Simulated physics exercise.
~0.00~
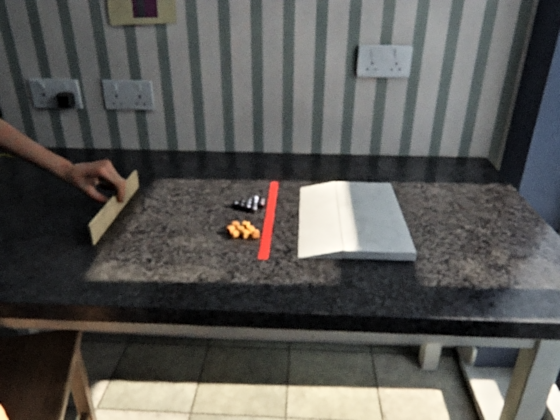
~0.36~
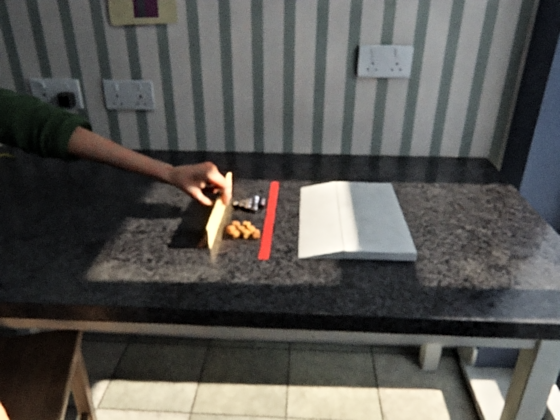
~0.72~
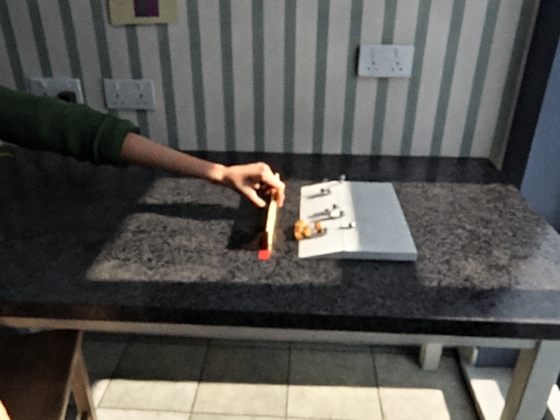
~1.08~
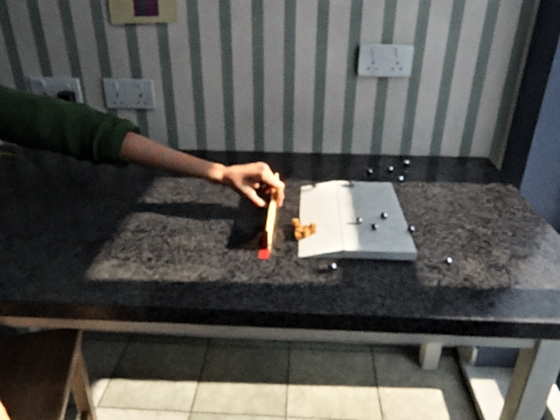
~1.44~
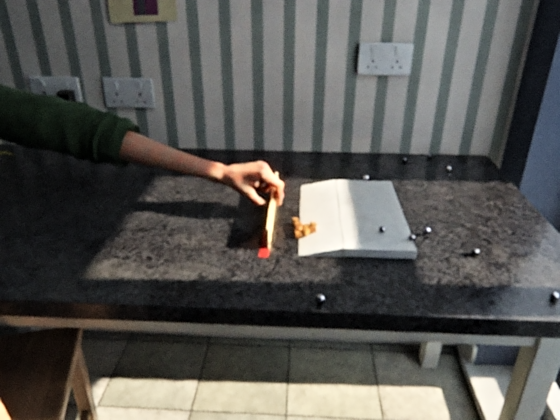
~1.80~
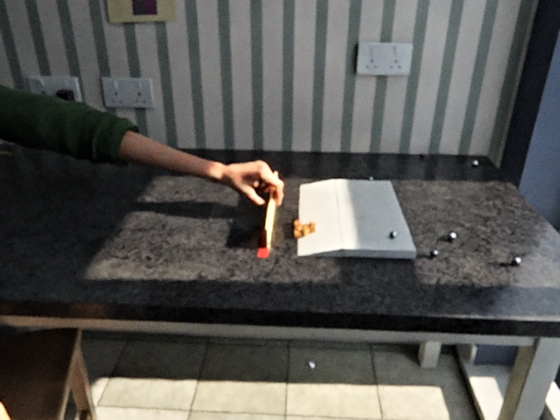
On a dark kitchen worktop, a hand pushed a strip of wood rightward to some red tape, shoving two small batches at a pale ramp; the orange bits stayed around its lower edge, while most of the shiny dark balls rolled over and scattered beyond.
